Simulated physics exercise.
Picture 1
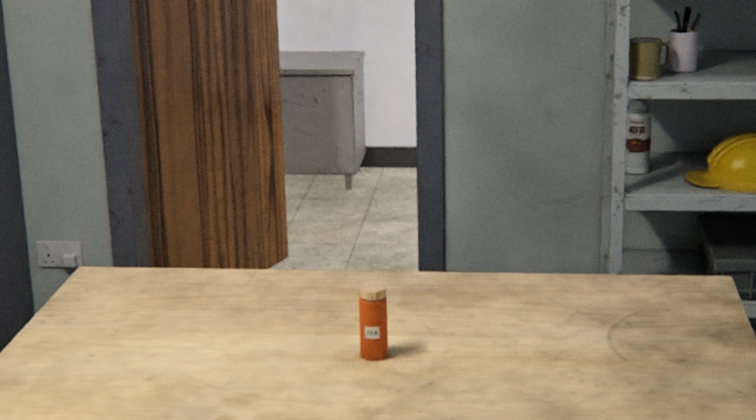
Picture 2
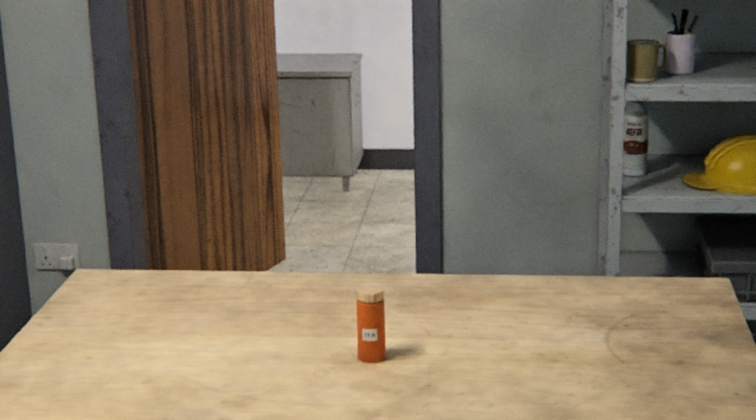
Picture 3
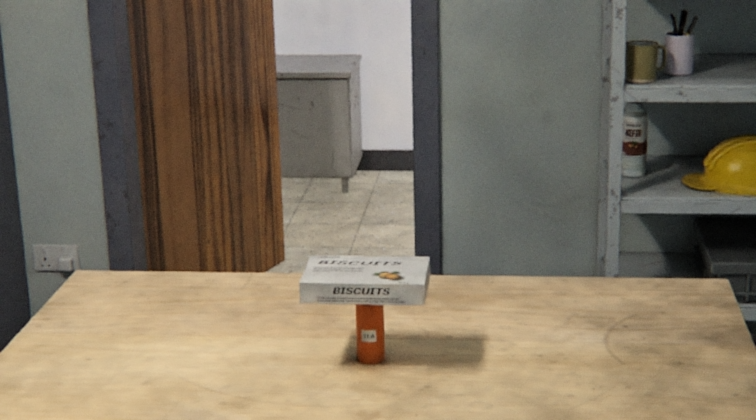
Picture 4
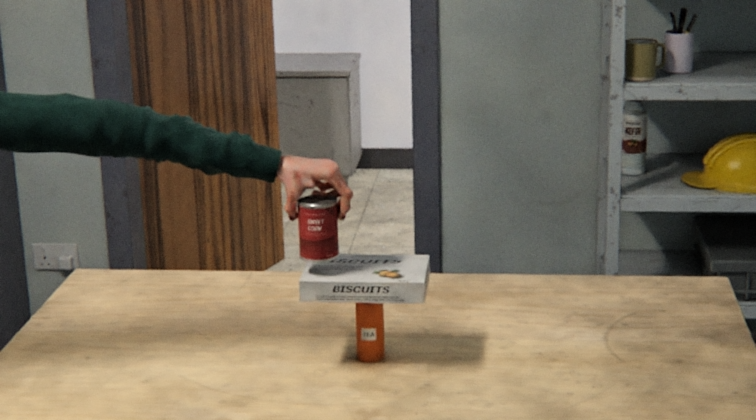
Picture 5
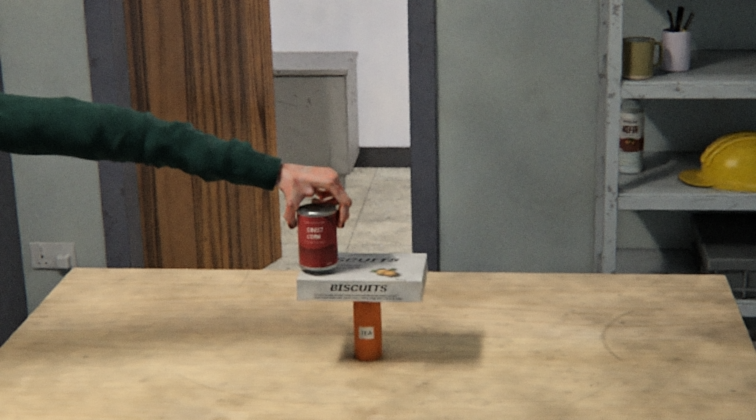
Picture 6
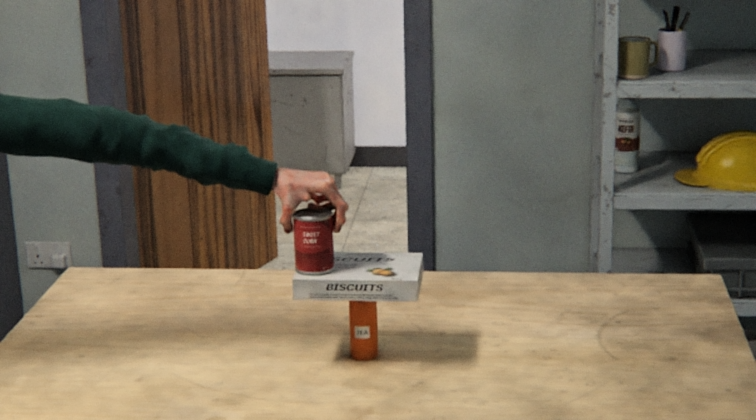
On a wooden table, an orange container stood alone, then a white biscuit packet appeared on top of it, and a hand reached in from the left and lowered a red tin onto the packet's left side.
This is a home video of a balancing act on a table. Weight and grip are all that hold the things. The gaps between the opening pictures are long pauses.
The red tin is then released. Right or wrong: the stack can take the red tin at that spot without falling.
Wrong.
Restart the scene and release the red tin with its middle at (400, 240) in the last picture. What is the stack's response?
What happens next is that it goes down.
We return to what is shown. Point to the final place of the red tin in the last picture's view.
It finishes at about (246, 346).
Then, 0.40 s later than the last frame, red tin and white packet now fallen.
Then, 0.50 s later than the last frame, things are still on the move.
When it is over, fallen, red tin and white packet; orange shaker as before. End places, in pixels of the last picture, red tin near (245, 346). The stack loses its balance.
